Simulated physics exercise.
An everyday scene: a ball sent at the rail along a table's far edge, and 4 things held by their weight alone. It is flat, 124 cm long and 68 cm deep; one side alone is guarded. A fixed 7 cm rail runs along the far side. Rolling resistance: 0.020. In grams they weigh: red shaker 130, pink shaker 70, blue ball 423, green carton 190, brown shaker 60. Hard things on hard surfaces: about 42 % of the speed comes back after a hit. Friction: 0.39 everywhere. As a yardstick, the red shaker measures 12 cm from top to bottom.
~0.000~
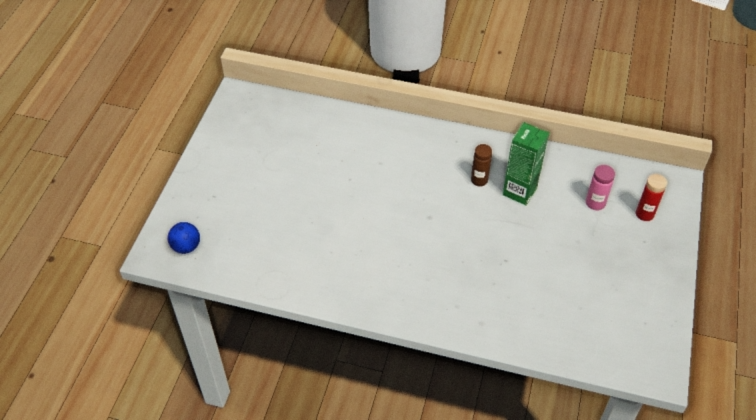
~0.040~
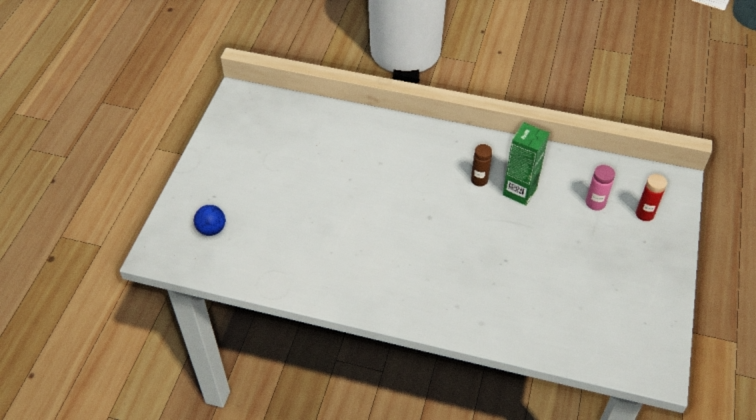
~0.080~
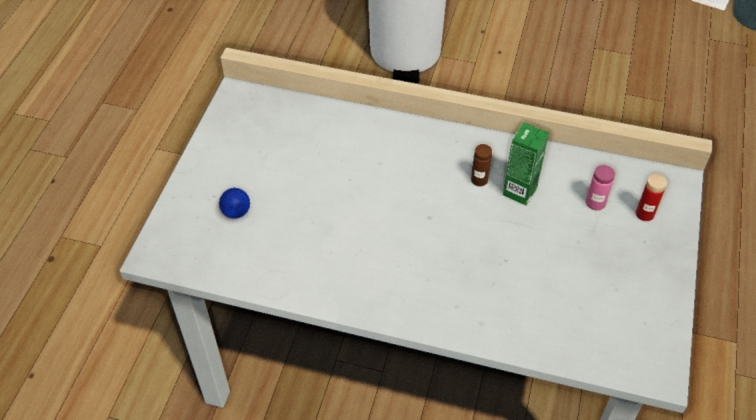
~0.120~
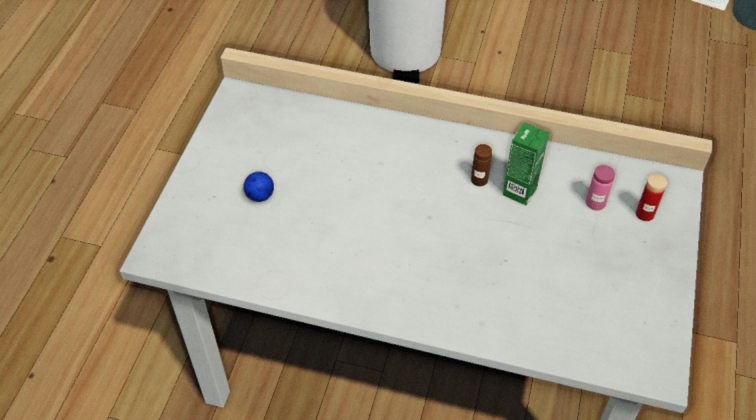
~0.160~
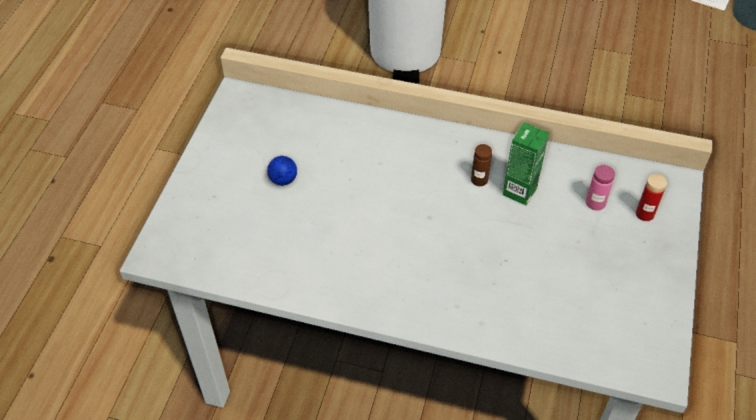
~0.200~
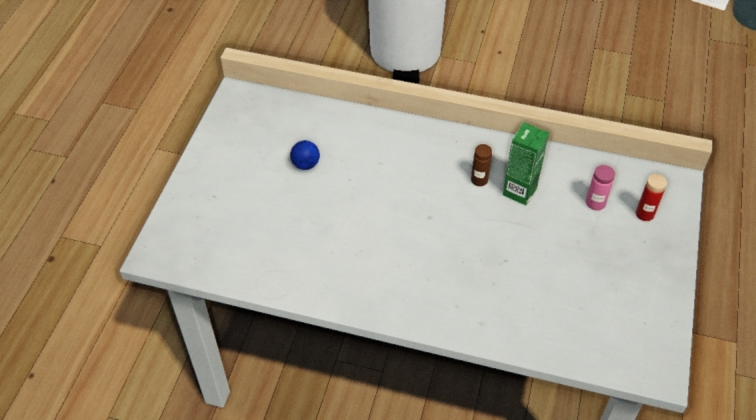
A blue ball starts near the left end of a pale table and rolls steadily up and to the right across the bare surface. It draws closer to the wooden rail along the far edge, still left of the brown shaker, while the green carton and the pink and red shakers stay still.
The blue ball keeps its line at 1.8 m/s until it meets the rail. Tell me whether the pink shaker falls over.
The pink shaker is still upright.
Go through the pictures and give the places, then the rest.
In the first frame, blue ball (184, 238); pink shaker (600, 188).
In the second frame, blue ball (210, 220); brown shaker (481, 165).
In the third frame, blue ball (235, 203); green carton (525, 165).
In the fourth frame, blue ball (259, 187); red shaker (651, 198).
In the fifth frame, blue ball (282, 171); brown shaker (481, 165).
In the sixth frame, blue ball (305, 155); pink shaker (600, 188).
Around 0.40 s, blue ball near (389, 120).
Around 0.70 s, blue ball near (462, 160).
Around 0.90 s, blue ball near (493, 175); brown shaker at 3° to upright; green carton at 4° to upright.
Finally (1.6 s), not toppled but over 4 cm from the start, green carton and brown shaker; the other 2 still in place (within 4 cm). Final places as that camera would see them, pink shaker near (600, 188).
